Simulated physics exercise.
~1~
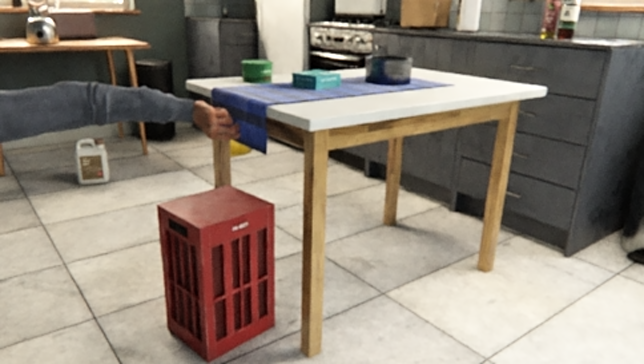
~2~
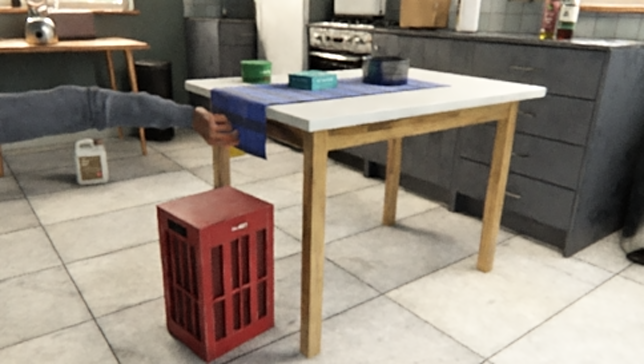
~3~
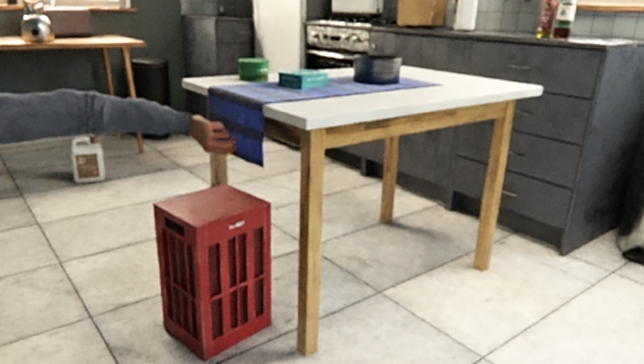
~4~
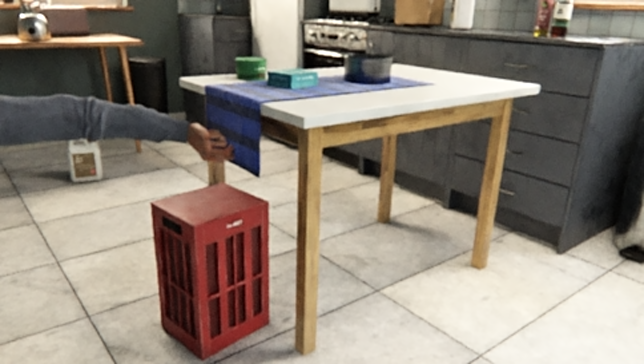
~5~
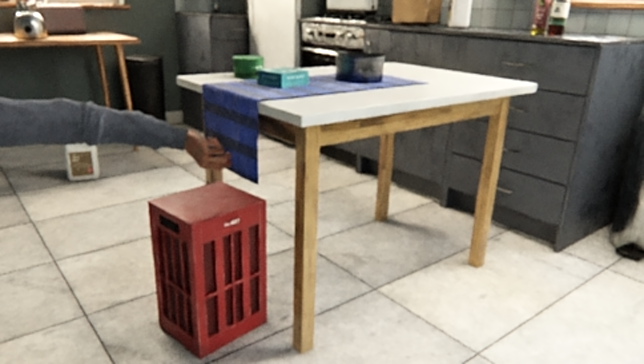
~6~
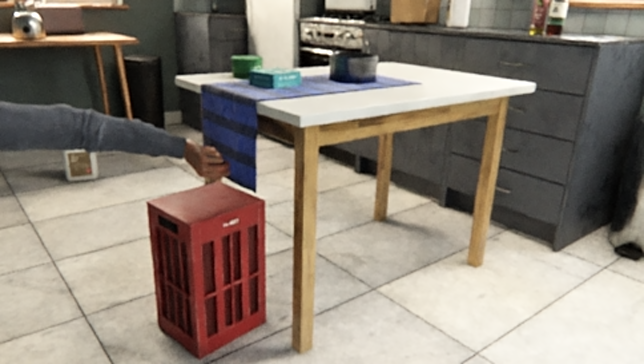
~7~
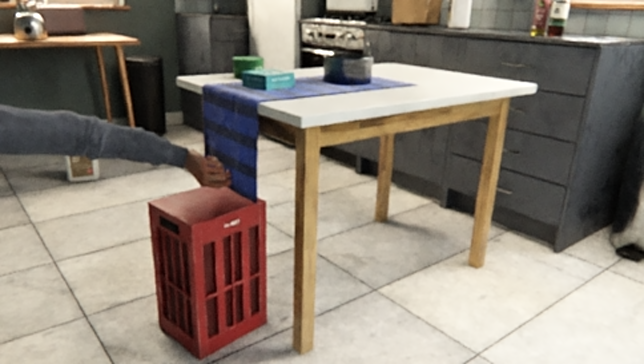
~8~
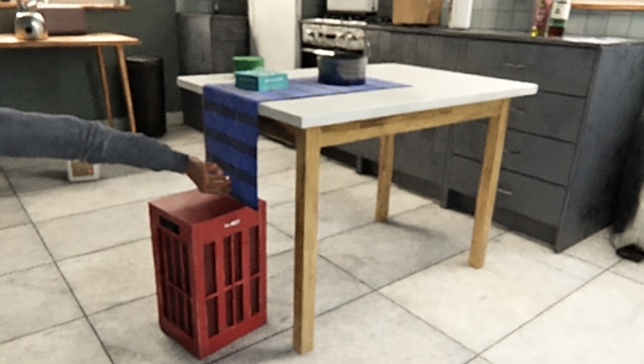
A hand reaches in from the left of a tiled kitchen, seen from a slightly swaying view, and grips the end of a blue cloth hanging off a white-topped wooden table. On the table sit a green tub, a turquoise packet and a dark pot, with a red crate on the floor below. The hand draws the cloth steadily down, and the packet and pot slide left with it while the tub stays put. Finally the hem reaches the top of the crate, with the packet, pot and tub all still on the table.
